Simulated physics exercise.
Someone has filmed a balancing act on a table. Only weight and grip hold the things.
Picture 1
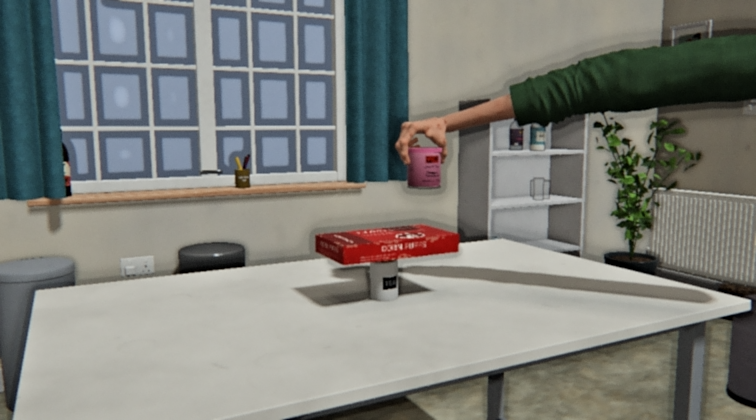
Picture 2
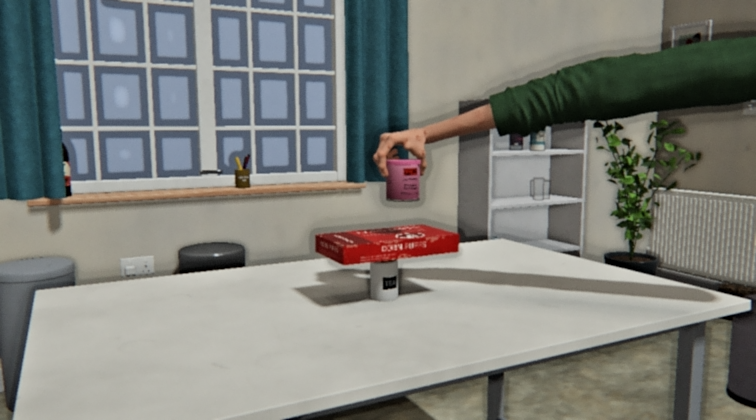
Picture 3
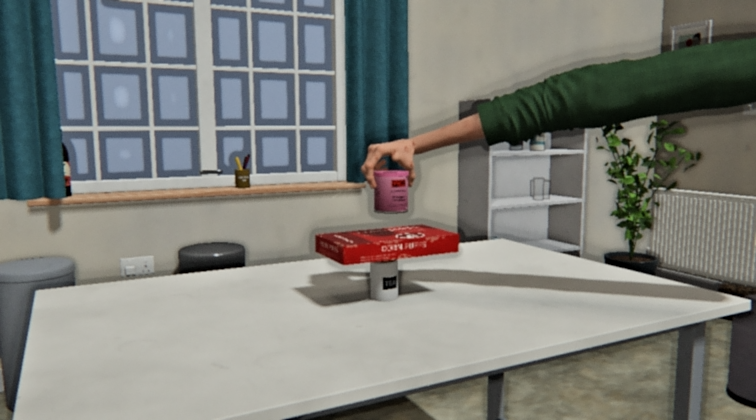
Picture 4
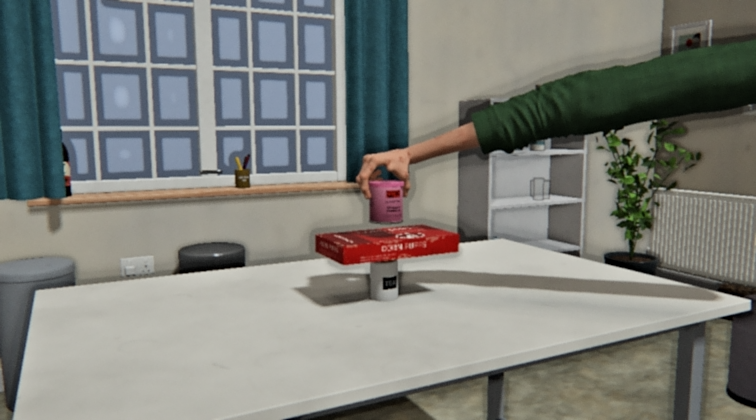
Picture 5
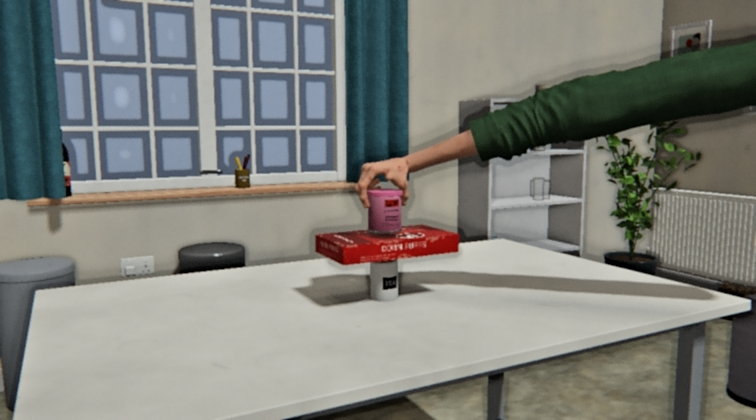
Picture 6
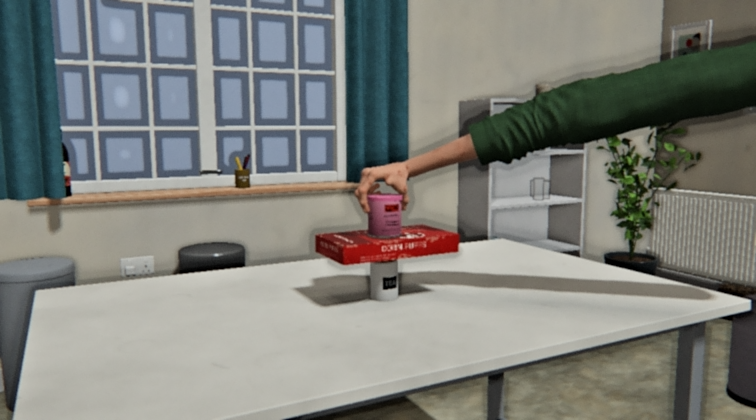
A hand in a green sleeve moving a pink tin left and lowering it onto a red packet balanced on a white cup.
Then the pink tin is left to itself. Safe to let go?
It holds.
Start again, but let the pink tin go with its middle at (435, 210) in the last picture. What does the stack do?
Then it comes apart.
Then, 0.40 s past the last view, nothing moves.
Then, 1.00 s past the last view, pink tin resting near (385, 216).
Finally, all 3 still in place. Final places as the last picture's camera would see them, pink tin near (385, 216). The stack stays up.
